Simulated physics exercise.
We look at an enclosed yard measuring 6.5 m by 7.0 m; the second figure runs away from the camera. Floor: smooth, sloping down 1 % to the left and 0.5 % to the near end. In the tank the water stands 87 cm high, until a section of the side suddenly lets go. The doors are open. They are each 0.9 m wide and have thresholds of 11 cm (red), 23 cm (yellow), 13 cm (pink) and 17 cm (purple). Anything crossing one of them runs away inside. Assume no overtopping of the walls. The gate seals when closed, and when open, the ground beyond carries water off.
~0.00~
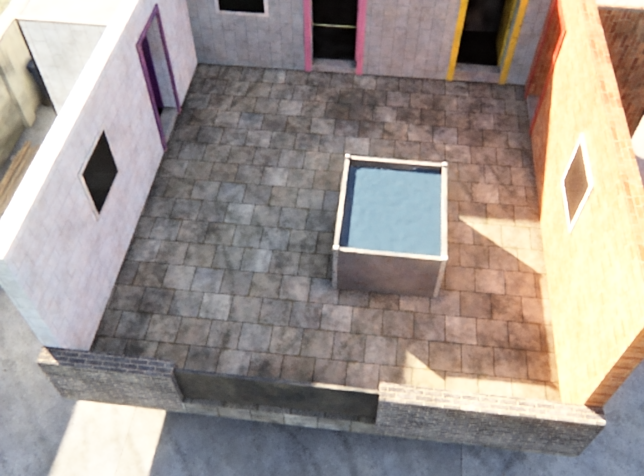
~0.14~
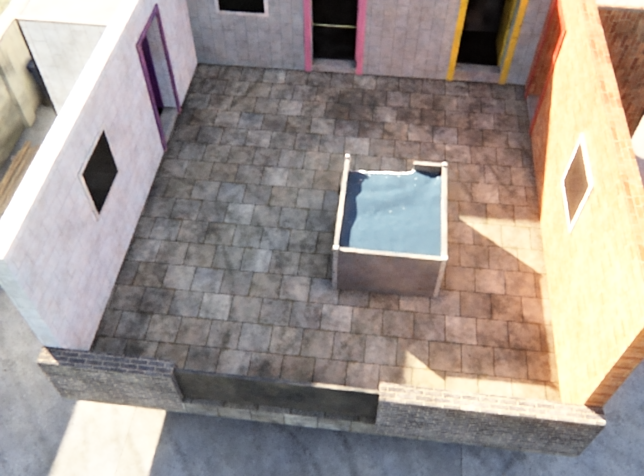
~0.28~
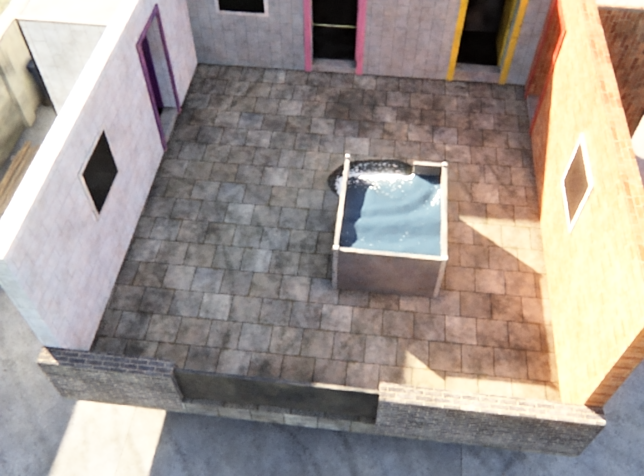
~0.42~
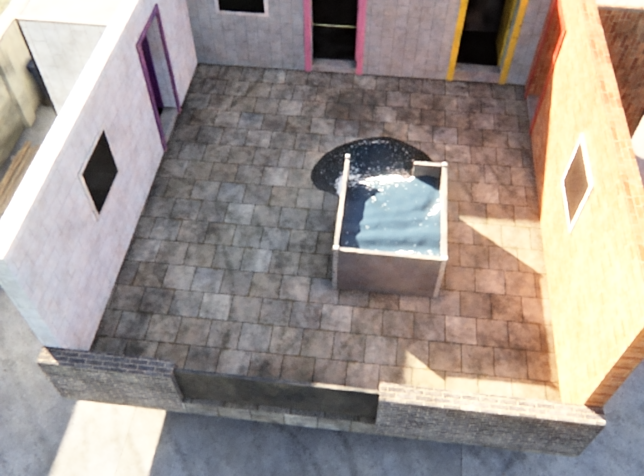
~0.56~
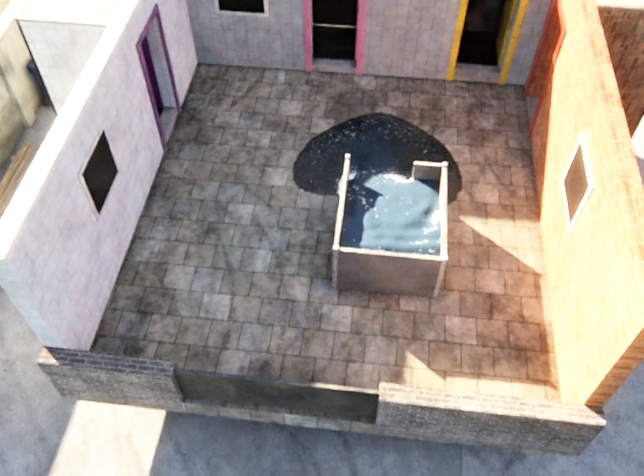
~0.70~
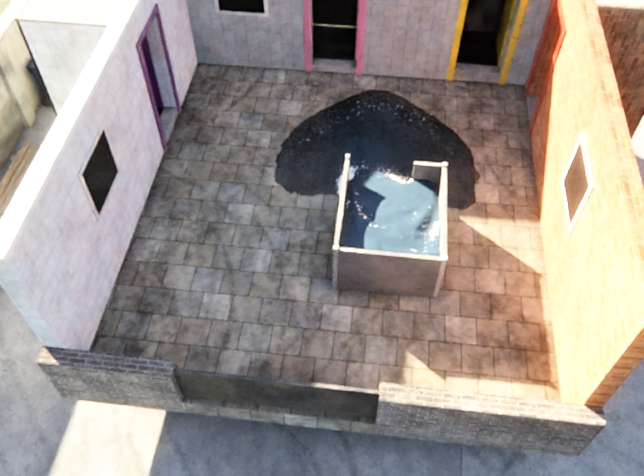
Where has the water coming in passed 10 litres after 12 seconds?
At the red door it has passed it; at the yellow door it has not passed it; at the pink door it has passed it; at the purple door it has not passed it.
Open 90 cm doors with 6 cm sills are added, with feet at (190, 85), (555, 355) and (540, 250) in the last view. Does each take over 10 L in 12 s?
First doorway gets there, second falls short, third falls short.
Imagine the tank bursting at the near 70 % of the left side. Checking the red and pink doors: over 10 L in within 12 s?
With respect to that limit, red ends up inside it, pink ends up inside it.
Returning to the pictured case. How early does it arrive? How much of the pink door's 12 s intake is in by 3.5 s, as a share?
Fraction in by then: Around 95 per cent.
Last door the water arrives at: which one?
The final one is the purple door.
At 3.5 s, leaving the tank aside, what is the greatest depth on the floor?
I'd say near 27 centimetres.
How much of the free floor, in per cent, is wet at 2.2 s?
Roughly 40 % of the floor.
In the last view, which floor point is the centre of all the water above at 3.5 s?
The water's centre is around (356, 141).
After 1.4 s water covers 30 % of the floor and is deepest (39 cm) near (373, 193); red door not reached, yellow door 12 cm at the sill, 0 L in, pink door 27 cm at the sill, 20 L in, purple door not reached.
After 2.2 s water covers 40 % of the floor and is deepest (42 cm) near (197, 66); red door 11 cm at the sill, 0 L in, yellow door 21 cm at the sill, 0 L in, pink door 27 cm at the sill, 82 L in, purple door not reached.
After 3.5 s water covers 40 % of the floor and is deepest (27 cm) near (206, 67); red door 16 cm at the sill, 28 L in, yellow door 16 cm at the sill, 0 L in, pink door 16 cm at the sill, 126 L in, purple door 11 cm at the sill, 0 L in.
After 7.0 s water covers 90 % of the floor and is deepest (14 cm) near (81, 375); red door 6 cm at the sill, 41 L in, yellow door 7 cm at the sill, 0 L in, pink door 7 cm at the sill, 131 L in, purple door 10 cm at the sill, 0 L in.
After 12.0 s water covers 95 % of the floor and is deepest (12 cm) near (86, 363); red door 1 cm at the sill, 41 L in, yellow door 2 cm at the sill, 0 L in, pink door 4 cm at the sill, 131 L in, purple door 7 cm at the sill, 0 L in.
